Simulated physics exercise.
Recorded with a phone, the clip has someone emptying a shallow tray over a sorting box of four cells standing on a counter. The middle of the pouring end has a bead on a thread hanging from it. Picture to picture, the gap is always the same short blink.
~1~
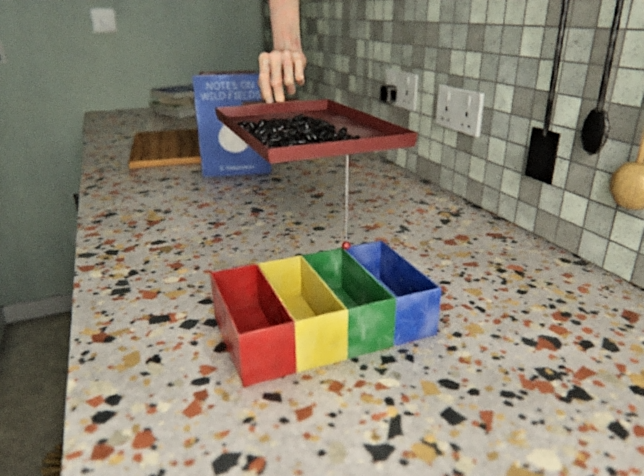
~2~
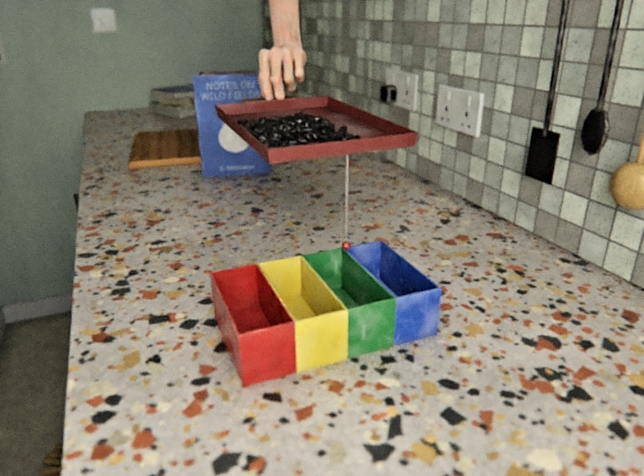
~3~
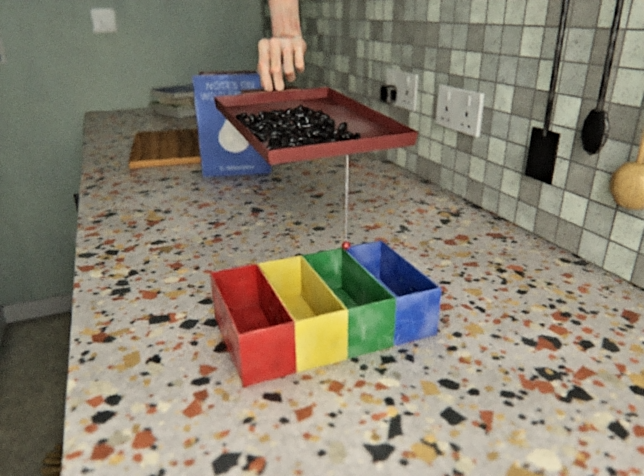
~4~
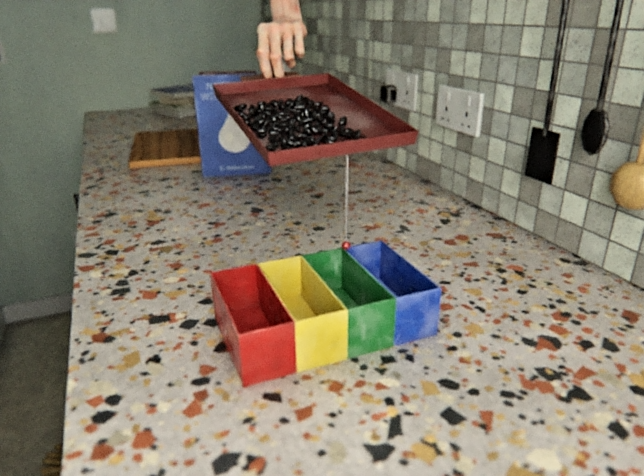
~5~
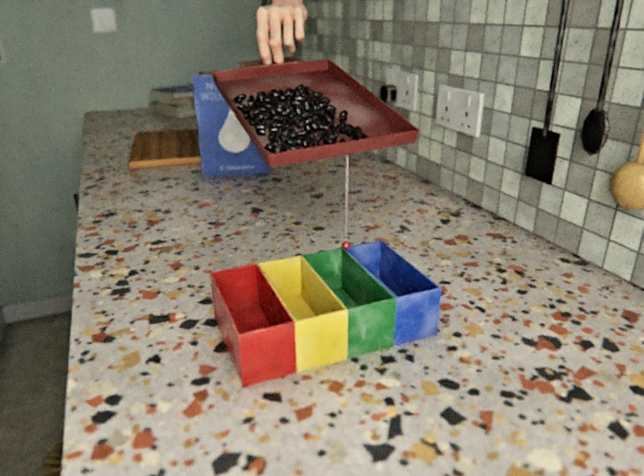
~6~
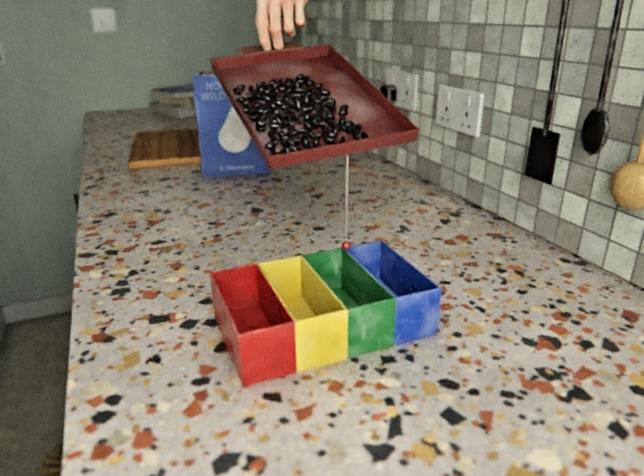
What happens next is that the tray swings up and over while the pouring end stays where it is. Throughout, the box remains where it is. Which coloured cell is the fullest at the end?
The yellow one.
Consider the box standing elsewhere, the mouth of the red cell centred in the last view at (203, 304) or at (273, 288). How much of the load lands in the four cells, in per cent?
First case 90 in a hundred, second case 100 in a hundred.
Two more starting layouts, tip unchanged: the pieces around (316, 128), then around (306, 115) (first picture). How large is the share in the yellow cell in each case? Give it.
Try 1: 60 %; try 2: 50 %.
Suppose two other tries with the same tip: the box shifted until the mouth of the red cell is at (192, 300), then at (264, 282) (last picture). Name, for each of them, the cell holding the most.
First green, then the cell in yellow.
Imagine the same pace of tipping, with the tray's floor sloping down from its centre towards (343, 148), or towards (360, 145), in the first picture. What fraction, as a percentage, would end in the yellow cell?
For the first aim it is 20 in a hundred, for the second 0 in a hundred.
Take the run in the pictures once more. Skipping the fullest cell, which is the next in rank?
The cell in green.
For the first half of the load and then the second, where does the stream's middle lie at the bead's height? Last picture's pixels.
Around (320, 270) first; around (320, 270) second.
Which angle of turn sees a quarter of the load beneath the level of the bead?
Roughly 115 degrees.
Soon, tray tipped steeply; all on the tray.
A while on, tray tipped right over; nearly all on the tray; a stray few in the green cell; a stray few in the yellow cell.
Towards the end, tray tipped past a quarter turn; about half in the yellow cell; about a quarter in the green cell; a small part in the blue cell; a stray few in the red cell; a stray few falling or outside the box.
Finally, tray tipped past a quarter turn; about half in the yellow cell; about a quarter in the green cell; a small part in the blue cell; a stray few in the red cell; a stray few outside the box.
